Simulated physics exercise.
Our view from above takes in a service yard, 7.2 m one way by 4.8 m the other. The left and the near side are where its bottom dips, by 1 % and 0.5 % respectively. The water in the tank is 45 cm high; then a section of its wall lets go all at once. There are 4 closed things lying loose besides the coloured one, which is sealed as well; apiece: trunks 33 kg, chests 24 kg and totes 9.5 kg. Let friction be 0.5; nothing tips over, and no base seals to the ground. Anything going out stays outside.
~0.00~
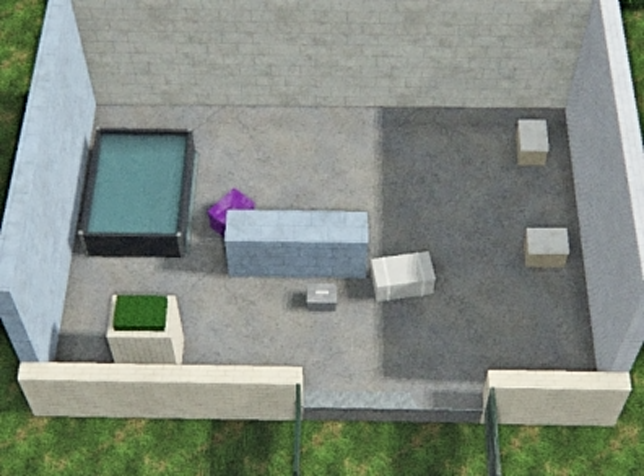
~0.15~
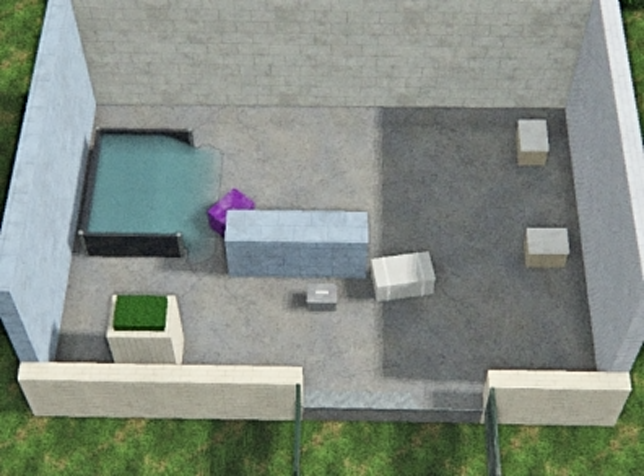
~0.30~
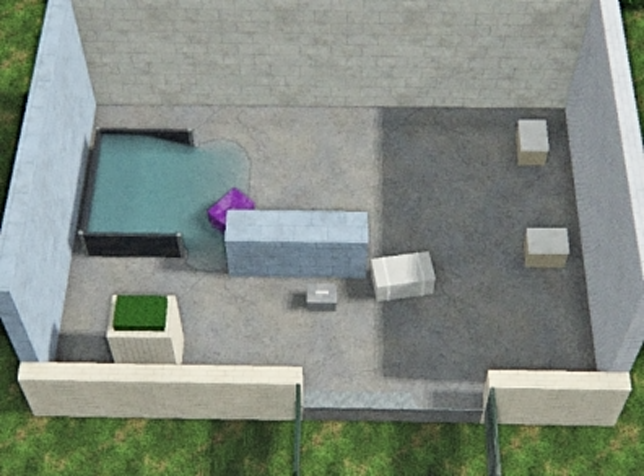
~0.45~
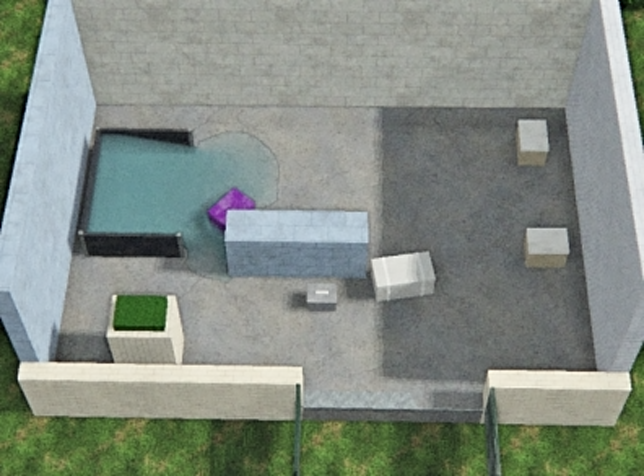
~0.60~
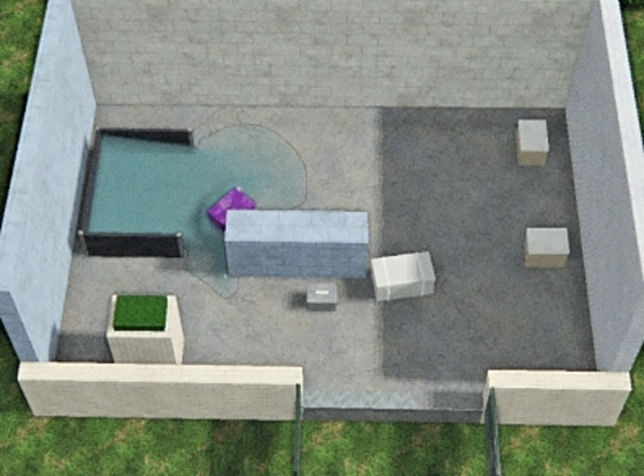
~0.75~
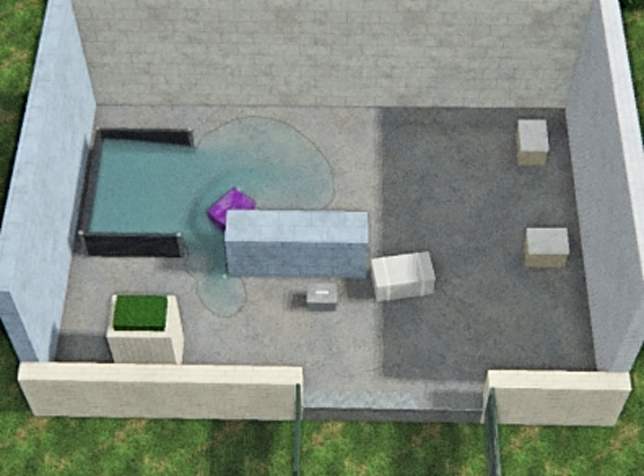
Walled service yard from above, water spreading rightward out of a tank's open side and around a purple chest that stays still.
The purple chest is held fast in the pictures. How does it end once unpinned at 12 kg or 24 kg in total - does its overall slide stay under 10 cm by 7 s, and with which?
Outcome: Both fail.
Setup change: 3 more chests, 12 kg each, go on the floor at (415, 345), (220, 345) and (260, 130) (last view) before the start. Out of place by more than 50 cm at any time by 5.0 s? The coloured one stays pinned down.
Each in turn: Not that far, further than that, further than that.
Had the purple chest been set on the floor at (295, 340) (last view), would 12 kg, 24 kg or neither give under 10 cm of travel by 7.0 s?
Lab note - result: Lighter mass suffices.
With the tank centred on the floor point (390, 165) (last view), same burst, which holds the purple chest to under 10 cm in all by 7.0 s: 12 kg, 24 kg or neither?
Then, put simply, the lighter one does it.
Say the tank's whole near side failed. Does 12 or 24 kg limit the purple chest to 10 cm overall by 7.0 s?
Under that change, the first option suffices.
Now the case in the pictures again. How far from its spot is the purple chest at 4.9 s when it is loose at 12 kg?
Shift: Roughly 450 cm.
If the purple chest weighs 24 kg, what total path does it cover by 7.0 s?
I'd put it near 350 cm in all.
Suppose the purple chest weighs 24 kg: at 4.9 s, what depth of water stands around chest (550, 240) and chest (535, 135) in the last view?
7 and 9 cm.
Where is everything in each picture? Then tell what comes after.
The first picture shows the purple chest at (231, 207), on the bottom; 2.4 m2 under water; 0 of 5 have shifted.
The second picture shows the purple chest at (231, 207), on the bottom; water covers 3.1 m2; 0 of 5 have shifted.
The third picture shows the purple chest at (231, 207) rests on the ground; 3.9 m2 under water; 0 of 5 have shifted.
The fourth picture shows the purple chest at (231, 207), on the bottom; 4.6 m2 under water; 0 of 5 have shifted.
The fifth picture shows the purple chest at (231, 207), on the bottom; 5.4 m2 under water; 0 of 5 have shifted.
The sixth picture shows the purple chest at (231, 207) rests on the ground; 6.5 m2 under water; 0 of 5 have shifted.
After 1.4 s the purple chest would be 218 cm from its start with 12 kg and 157 cm from its start with 24 kg; 7 cm of water round it then.
After 3.1 s the purple chest would be 465 cm from its start with 12 kg and 336 cm from its start with 24 kg; 5 cm of water round it then.
After 4.9 s the purple chest would be 451 cm from its start with 12 kg and 337 cm from its start with 24 kg; 6 cm of water round it then.
After 7.0 s the purple chest would be 437 cm from its start with 12 kg and 337 cm from its start with 24 kg; 5 cm of water round it then.
